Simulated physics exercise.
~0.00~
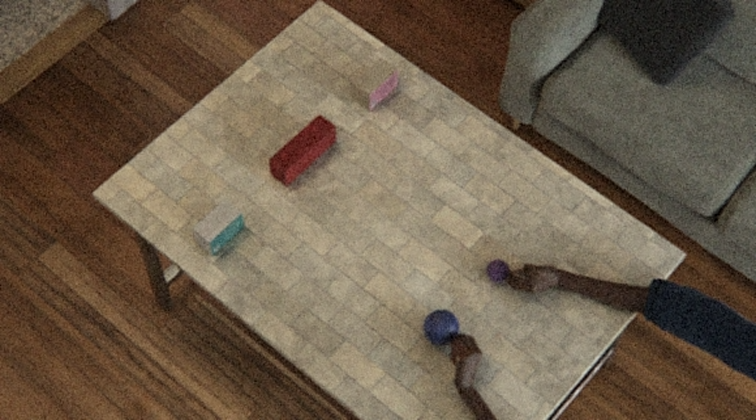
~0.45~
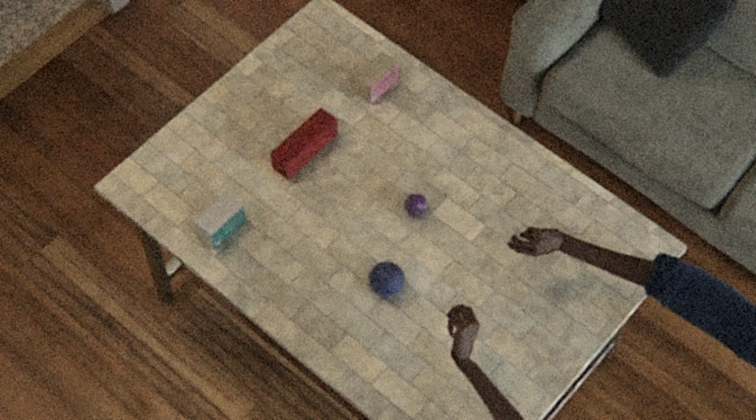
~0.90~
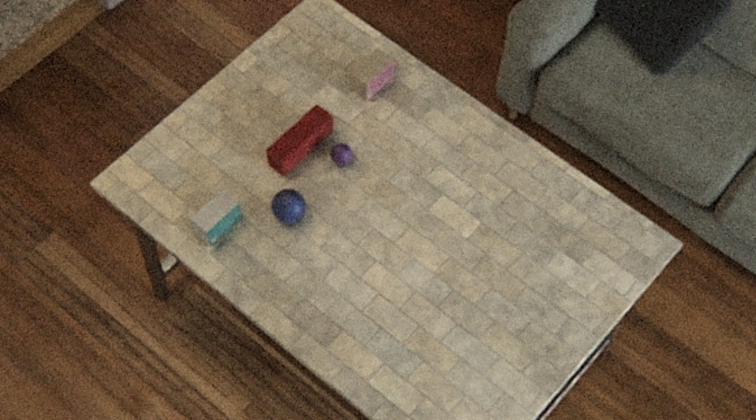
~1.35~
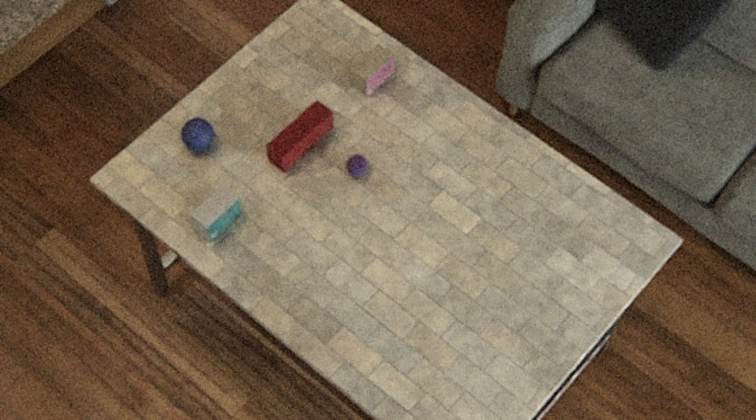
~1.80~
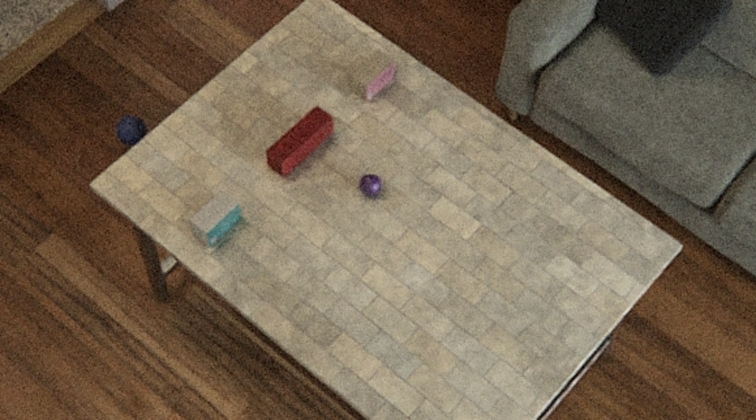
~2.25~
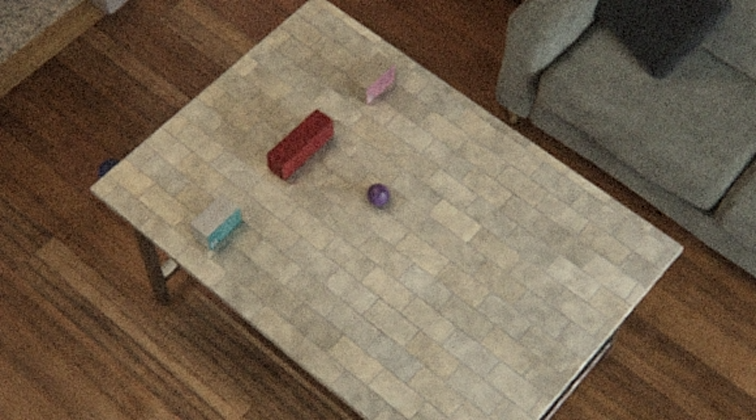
A blue ball and a small purple ball roll from two hands up and left across a tiled table; the blue one passes between the turquoise and red blocks and drops off the far edge, while the purple one hits the red block and rolls back down and right.
